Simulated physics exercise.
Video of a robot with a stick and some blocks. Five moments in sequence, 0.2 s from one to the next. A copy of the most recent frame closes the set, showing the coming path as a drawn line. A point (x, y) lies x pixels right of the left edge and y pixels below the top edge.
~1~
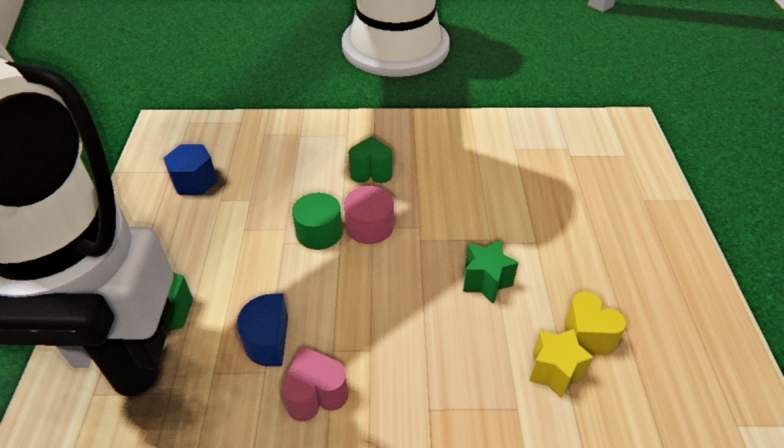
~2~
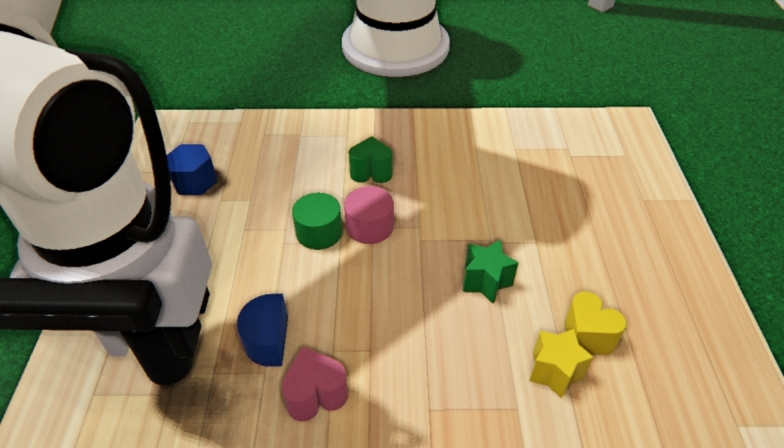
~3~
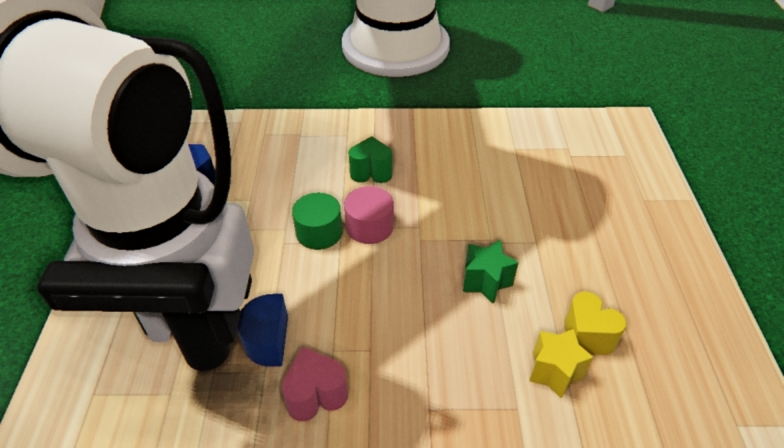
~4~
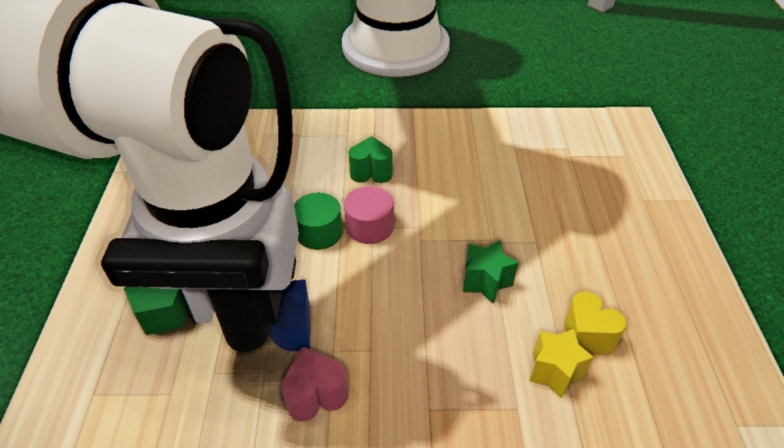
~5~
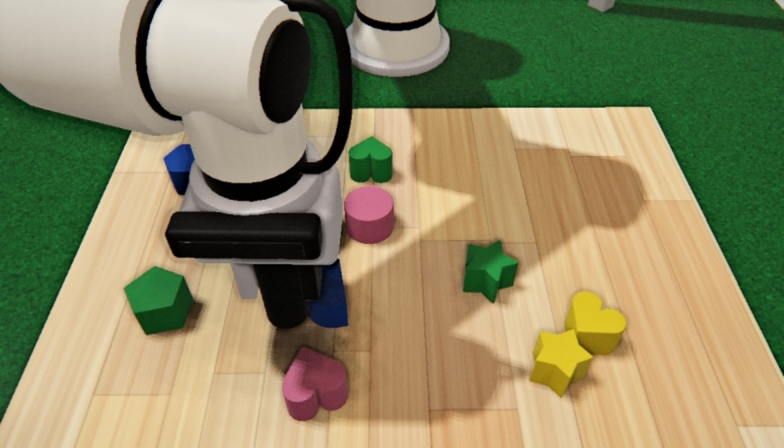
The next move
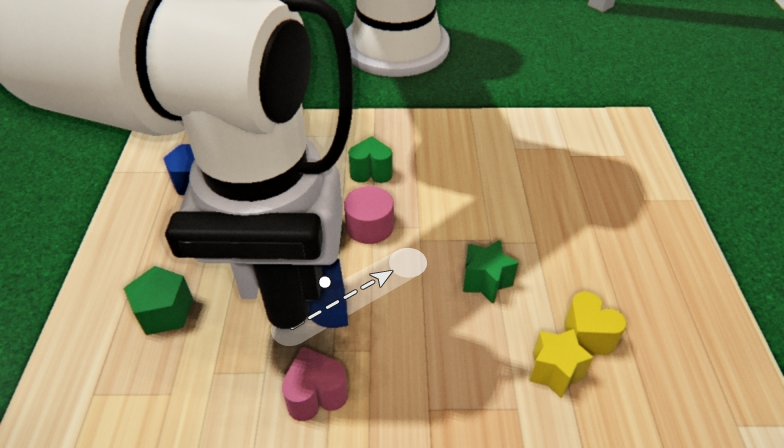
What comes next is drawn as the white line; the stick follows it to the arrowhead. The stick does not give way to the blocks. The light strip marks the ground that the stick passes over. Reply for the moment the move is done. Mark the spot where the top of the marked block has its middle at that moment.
Close to (427, 212).
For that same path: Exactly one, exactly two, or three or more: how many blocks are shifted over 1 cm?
I'm going with one.
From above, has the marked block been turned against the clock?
The answer is yes.
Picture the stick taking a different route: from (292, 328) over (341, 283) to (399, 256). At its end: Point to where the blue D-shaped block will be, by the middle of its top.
The middle of its top is at (438, 221).
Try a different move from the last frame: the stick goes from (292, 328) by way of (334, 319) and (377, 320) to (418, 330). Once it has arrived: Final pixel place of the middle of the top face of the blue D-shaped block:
It should be at about (372, 261).
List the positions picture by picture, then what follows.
Stick's lower end at (136, 376); blue D-shaped block at (261, 318); pink disc at (369, 202), in the first picture.
Stick at (170, 365); blocks still, in the second picture.
Stick at (208, 352); blocks still, in the third picture.
Stick at (248, 334); blue D-shaped block at (287, 304), in the fourth picture.
Stick at (288, 312); blue D-shaped block at (325, 282); pink disc at (369, 202), in the fifth picture.
Drawn move, straight from (292, 328) to (408, 262); the dot is on the blue D-shaped block.
On the path given first. One third of the way, stick at (331, 288); blue D-shaped block at (365, 258).
Two thirds of the way, stick at (372, 265); blue D-shaped block at (399, 235), turned 20° anticlockwise.
At the end, stick at (409, 245); blue D-shaped block at (427, 212), turned 45° anticlockwise; pink disc still.
